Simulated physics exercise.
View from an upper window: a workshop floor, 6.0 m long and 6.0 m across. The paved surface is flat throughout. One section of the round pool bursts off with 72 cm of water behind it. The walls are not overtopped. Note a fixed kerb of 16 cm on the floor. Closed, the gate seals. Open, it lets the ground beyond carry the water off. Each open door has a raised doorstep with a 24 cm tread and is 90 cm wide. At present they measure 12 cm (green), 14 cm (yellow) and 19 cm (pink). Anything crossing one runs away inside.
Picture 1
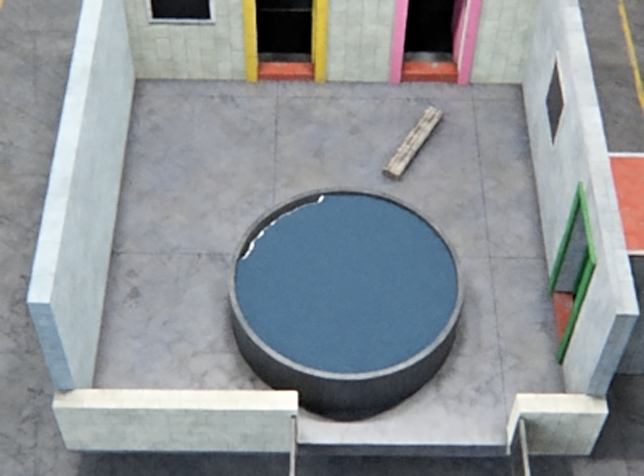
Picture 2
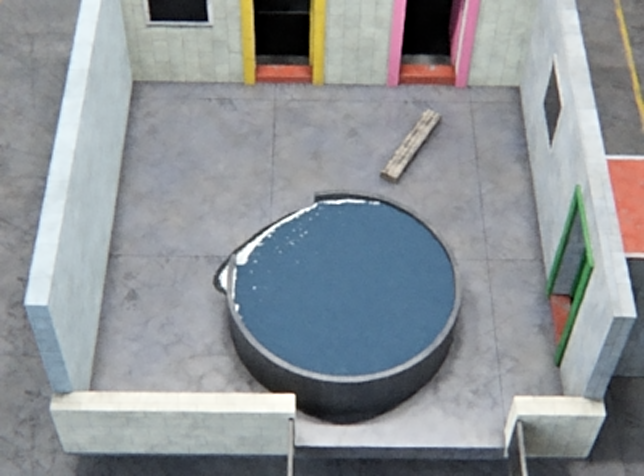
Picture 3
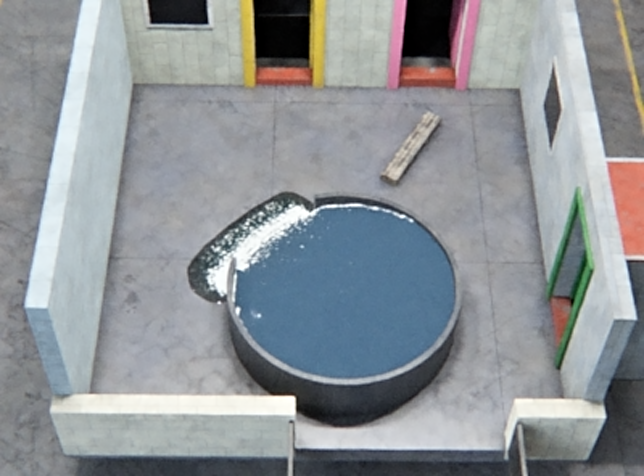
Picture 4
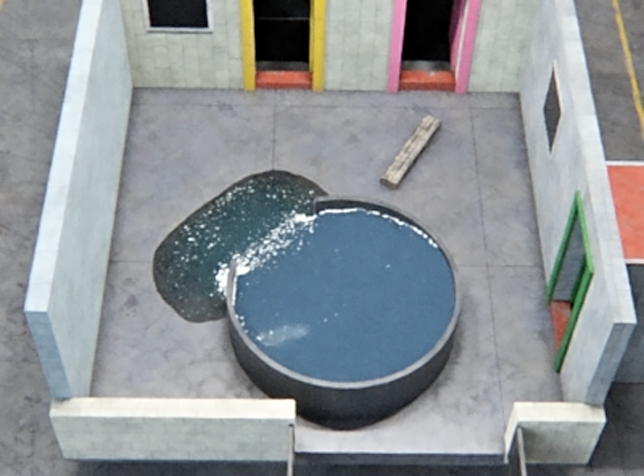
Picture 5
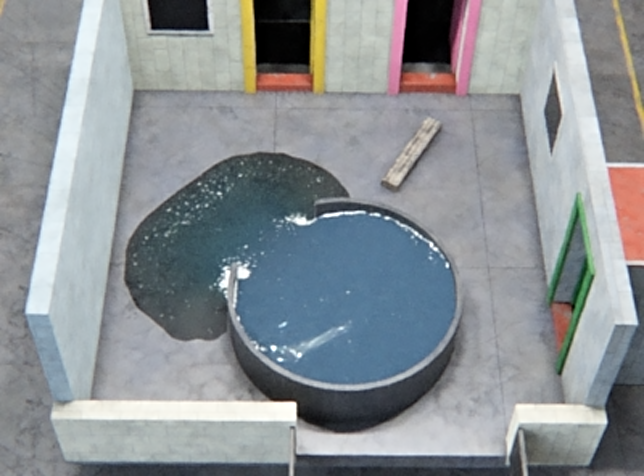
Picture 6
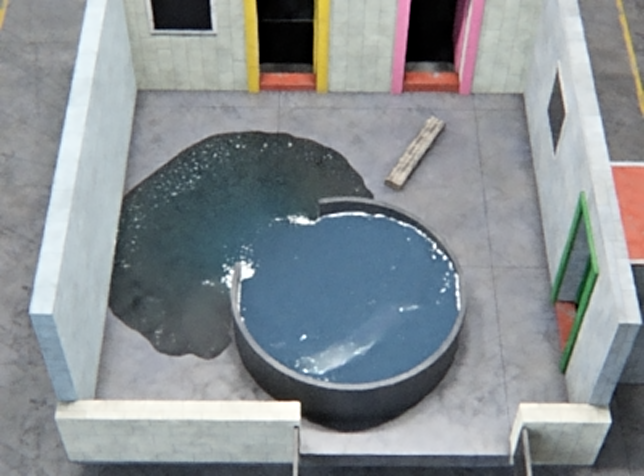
Water in a round, dark-walled pool sits whole and still on a walled grey floor, then breaks out through a gap on the pool's far left side. White froth pours through the opening, and a dark sheet spreads across the paving, widening toward the left wall and back toward the yellow-framed door.
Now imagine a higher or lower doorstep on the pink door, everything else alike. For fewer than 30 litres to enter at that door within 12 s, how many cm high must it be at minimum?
It must be roughly 16 cm high.
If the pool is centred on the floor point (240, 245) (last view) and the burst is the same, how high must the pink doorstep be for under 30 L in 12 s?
In that case about 16 cm.
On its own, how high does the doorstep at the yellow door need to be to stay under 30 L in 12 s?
Yellow - roughly 19 cm.
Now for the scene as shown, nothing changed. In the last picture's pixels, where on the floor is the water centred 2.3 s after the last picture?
The water is centred around (269, 239) in the last picture's pixels.
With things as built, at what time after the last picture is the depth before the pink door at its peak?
The depth peaks at about 5.5 seconds.
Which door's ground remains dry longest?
The green door.
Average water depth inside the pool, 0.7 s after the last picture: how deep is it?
About 52 centimetres on average.
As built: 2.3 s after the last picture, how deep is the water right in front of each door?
In cm - green: 0, yellow: 26, pink: 3.
Then, 0.7 s after the last picture water covers 35 % of the floor, deepest (56 cm) near (138, 91); it has not reached the pink door.
Then, 2.3 s after the last picture water covers 50 % of the floor, deepest (46 cm) near (136, 99); 3 cm at the pink door, 0 litres in over its 19 cm doorstep.
Then, 11.3 s after the last picture water covers 95 % of the floor, deepest (16 cm) near (542, 437); 13 cm at the pink door, 14 litres in over its 19 cm doorstep.
At the pink door as built, the water peaked near 22 cm, 5.5 s after the last picture.
With a doorstep of 14 cm, 45 litres would have come in within the 12 s; with 19 cm, 14 litres. So under 30 litres takes about 16 cm.
